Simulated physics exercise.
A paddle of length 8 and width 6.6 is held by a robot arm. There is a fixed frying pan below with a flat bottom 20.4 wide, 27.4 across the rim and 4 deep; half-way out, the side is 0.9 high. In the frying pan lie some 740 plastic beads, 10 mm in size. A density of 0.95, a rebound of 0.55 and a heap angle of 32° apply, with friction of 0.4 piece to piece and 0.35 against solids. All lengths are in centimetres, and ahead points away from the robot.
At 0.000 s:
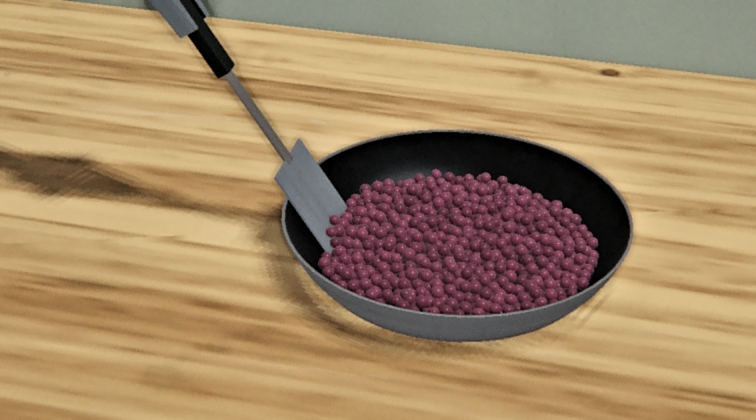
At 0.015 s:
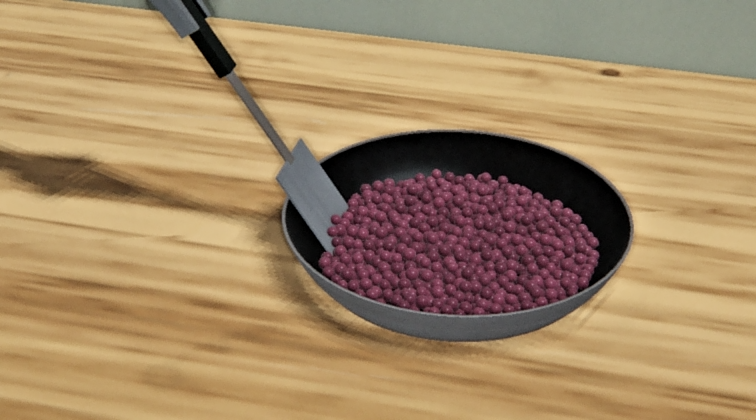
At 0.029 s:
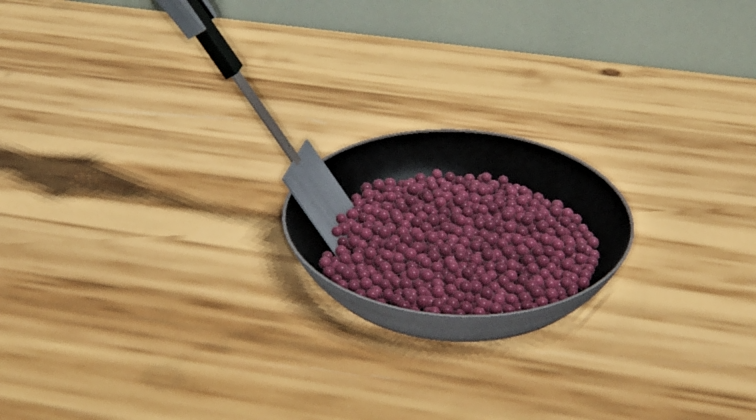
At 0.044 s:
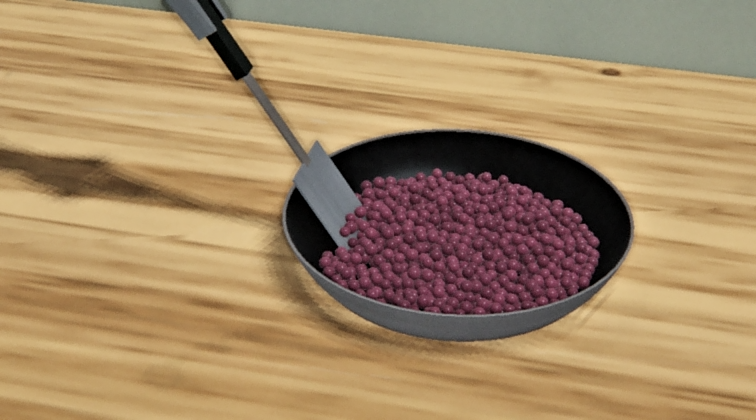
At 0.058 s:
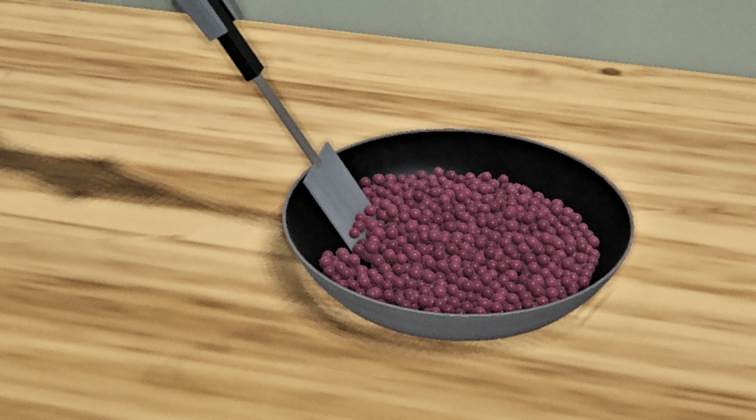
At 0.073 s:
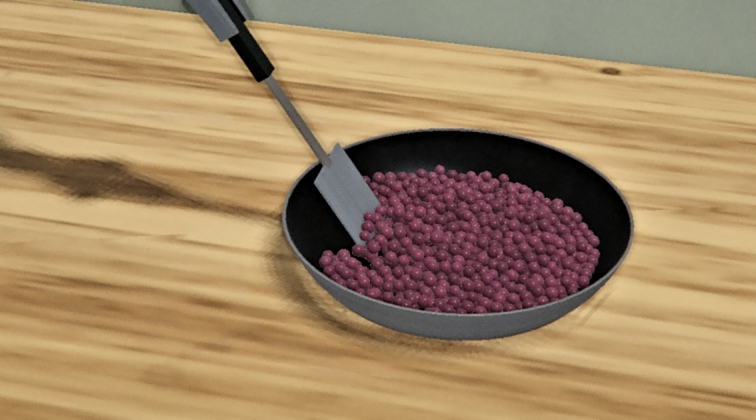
In the video, a flat metal paddle on a dark-handled shaft dips into the left side of a black frying pan of purple beads on a wooden surface, then moves slowly a short way right, nudging the nearby beads.
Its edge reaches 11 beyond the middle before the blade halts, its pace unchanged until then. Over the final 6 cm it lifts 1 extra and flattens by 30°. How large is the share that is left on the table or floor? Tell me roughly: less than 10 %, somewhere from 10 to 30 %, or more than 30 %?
Less than 10 %.
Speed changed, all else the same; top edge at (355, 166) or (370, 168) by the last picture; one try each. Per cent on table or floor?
That comes to about 15 and about 15 percent, in that order.
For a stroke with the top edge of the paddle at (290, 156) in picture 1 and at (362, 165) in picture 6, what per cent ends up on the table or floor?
Close to 15 in a hundred.
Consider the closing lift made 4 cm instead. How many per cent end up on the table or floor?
I'd reckon around 10 per cent.
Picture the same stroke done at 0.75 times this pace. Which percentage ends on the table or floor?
Something close to 5 per cent ends up on the table or floor.
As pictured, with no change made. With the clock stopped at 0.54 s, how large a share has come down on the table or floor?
It works out to about 5 in a hundred.
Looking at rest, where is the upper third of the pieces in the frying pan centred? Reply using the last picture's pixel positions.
Roughly at (570, 248).
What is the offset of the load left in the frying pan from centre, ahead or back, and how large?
Offset: About 3.5 cm, ahead.
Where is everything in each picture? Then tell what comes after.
The paddle top edge at (287, 158), sloping 56°; upper third of the load around (449, 237), from x 325 to 595, top at y 175; 739 in the frying pan, in the first picture.
The paddle top edge at (288, 158), sloping 56°; upper third of the load around (449, 236), from x 325 to 595, top at y 175, in the second picture.
The paddle top edge at (295, 158), sloping 56°; upper third of the load around (447, 236), from x 325 to 595, top at y 175, in the third picture.
The paddle top edge at (305, 160), sloping 56°; upper third of the load around (442, 235), from x 325 to 595, top at y 175, in the fourth picture.
The paddle top edge at (316, 161), sloping 56°; upper third of the load around (442, 237), from x 325 to 595, top at y 175, in the fifth picture.
The paddle top edge at (326, 162), sloping 56°; upper third of the load around (441, 236), from x 325 to 595, top at y 170; 739 in the frying pan, in the sixth picture.
After 0.18 s, sloping 56°, highest piece 5 above the table; 739 in the frying pan.
After 0.28 s, sloping 48°, highest piece 5 above the table; 739 in the frying pan.
After 0.54 s, sloping 26°, highest piece 5 above the table; 696 in the frying pan, 41 on the table or floor, 2 on the blade or in flight.
After 1.59 s, sloping 26°, highest piece 5 above the table; 694 in the frying pan, 45 on the table or floor.
In the end, 694 in the frying pan, 45 on the table or floor. That is 6 % on the table or floor.
